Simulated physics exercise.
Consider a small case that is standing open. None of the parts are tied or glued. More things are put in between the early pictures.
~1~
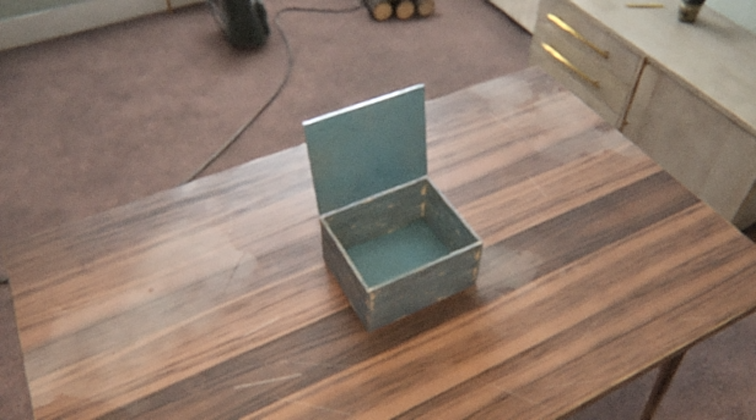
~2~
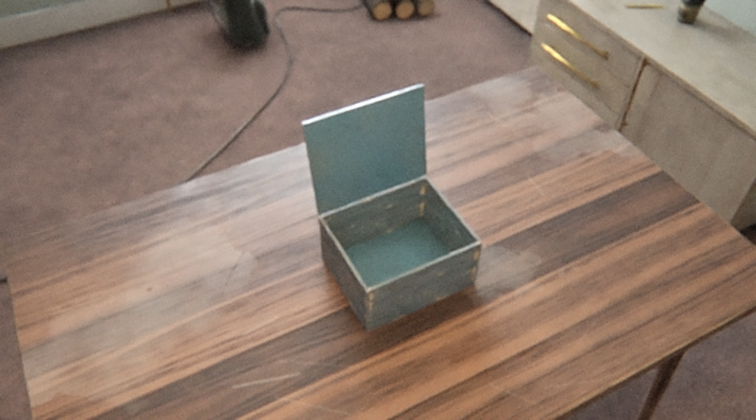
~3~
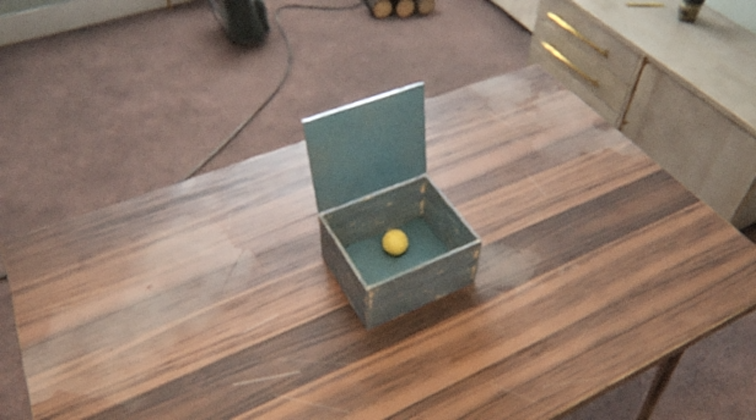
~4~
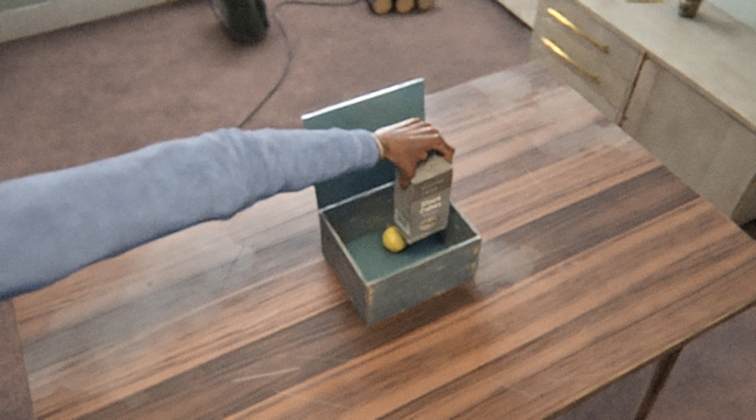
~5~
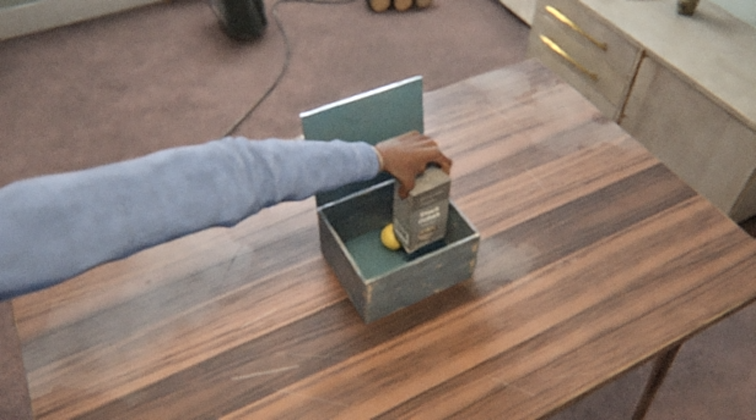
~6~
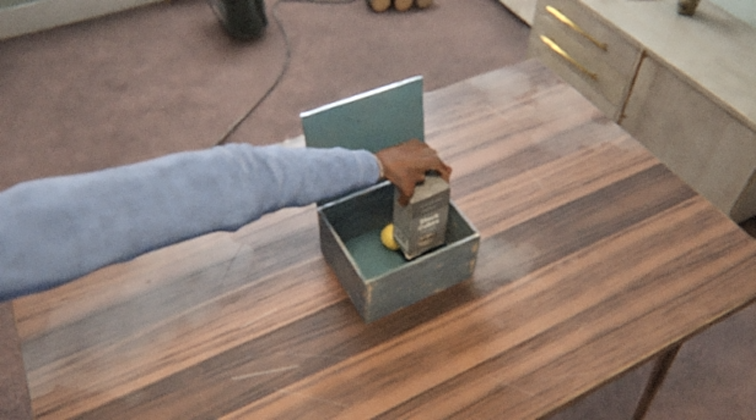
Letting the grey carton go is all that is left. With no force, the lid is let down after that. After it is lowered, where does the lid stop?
The lid fails to lower completely.
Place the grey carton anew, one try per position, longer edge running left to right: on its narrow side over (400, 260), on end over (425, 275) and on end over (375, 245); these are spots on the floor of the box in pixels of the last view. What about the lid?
On try one it fits down fine; on try two it won't go down; on try three it fits down fine.
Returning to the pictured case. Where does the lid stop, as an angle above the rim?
I'd say roughly 20 degrees above the rim.
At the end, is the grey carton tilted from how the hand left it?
As it turns out, the grey carton keeps its original angle.
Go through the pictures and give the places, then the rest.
The last thing is not in view yet, in the first frame.
The last thing is not in view yet, in the second frame.
The last thing is not in view yet; yellow lemon (395, 243), in the third frame.
Still above its spot; grey carton (422, 197), in the fourth frame.
Still above its spot; grey carton (421, 207), in the fifth frame.
In place under the hand; grey carton (420, 214), in the sixth frame.
Then, 0.90 s past the last view, lid starting down; grey carton displaced about its own width near (417, 248); yellow lemon displaced about its own width.
Then, 1.60 s past the last view, lid 58° above the rim; grey carton displaced about its own width near (417, 248); yellow lemon displaced well along.
Finally, lid 21° above the rim; moved from the start, grey carton and yellow lemon. Final places as the last picture's camera would see them, grey carton near (417, 248).
